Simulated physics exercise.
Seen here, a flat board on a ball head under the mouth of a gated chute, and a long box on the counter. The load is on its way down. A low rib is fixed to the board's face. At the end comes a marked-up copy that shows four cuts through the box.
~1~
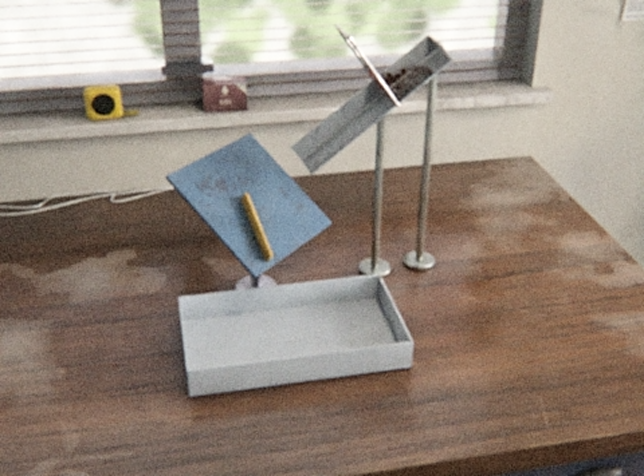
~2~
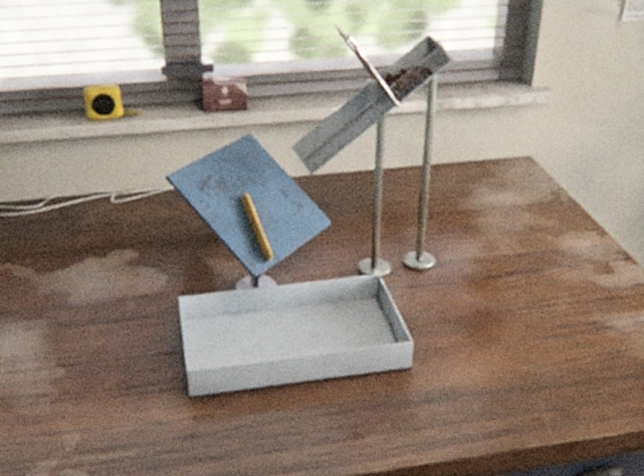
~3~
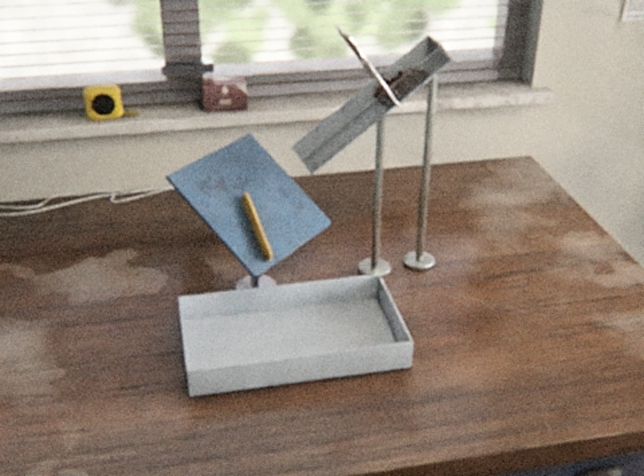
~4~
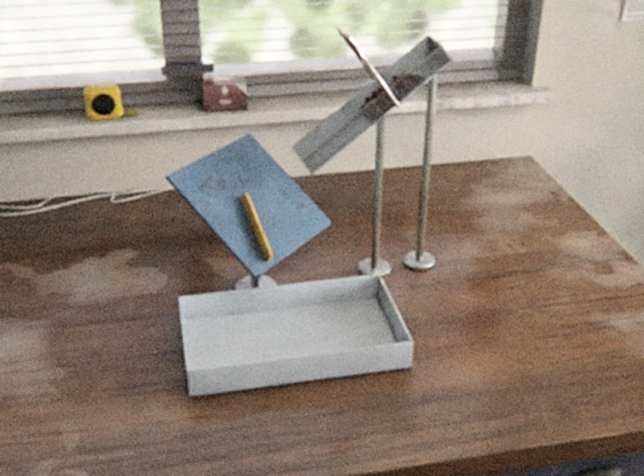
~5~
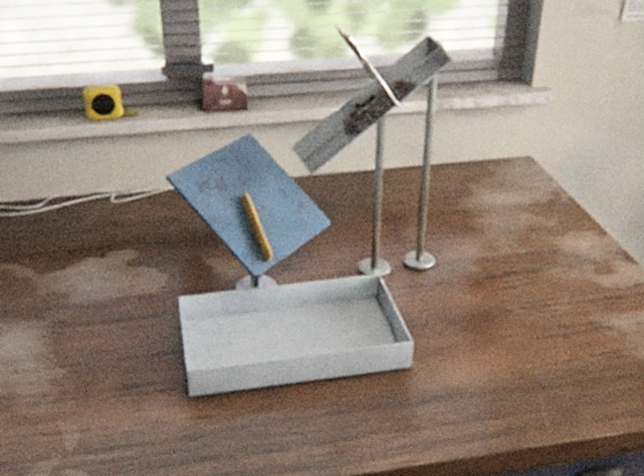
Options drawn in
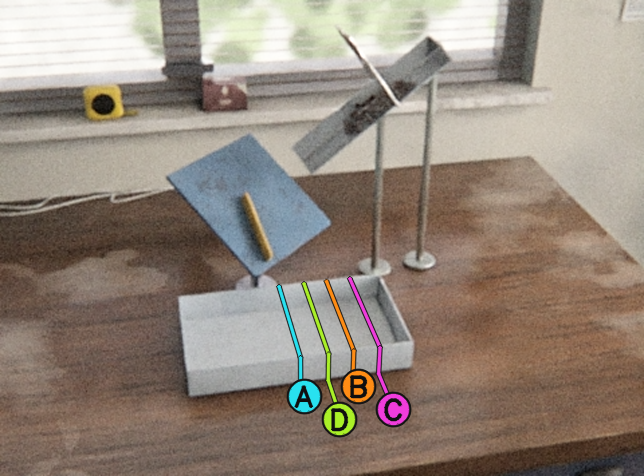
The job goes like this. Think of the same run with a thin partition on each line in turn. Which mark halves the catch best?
Best: D.
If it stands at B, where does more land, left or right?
The left side.
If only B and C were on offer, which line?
That would be B.
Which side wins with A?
Right.
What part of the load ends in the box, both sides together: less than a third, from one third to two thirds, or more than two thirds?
More than two thirds.
On the marked copy, line A crosses the front rim at (300, 356); line B crosses the front rim at (353, 349); line C crosses the front rim at (379, 346); line D crosses the front rim at (328, 353).
With A, of what is caught, only a few on the left of the divider, all but a few on the right.
With B, of what is caught, the bulk on the left of the divider, a small share on the right.
With C, of what is caught, the whole lot on the left of the divider, none at all on the right.
With D, of what is caught, close to two thirds on the left of the divider, close to a third on the right.
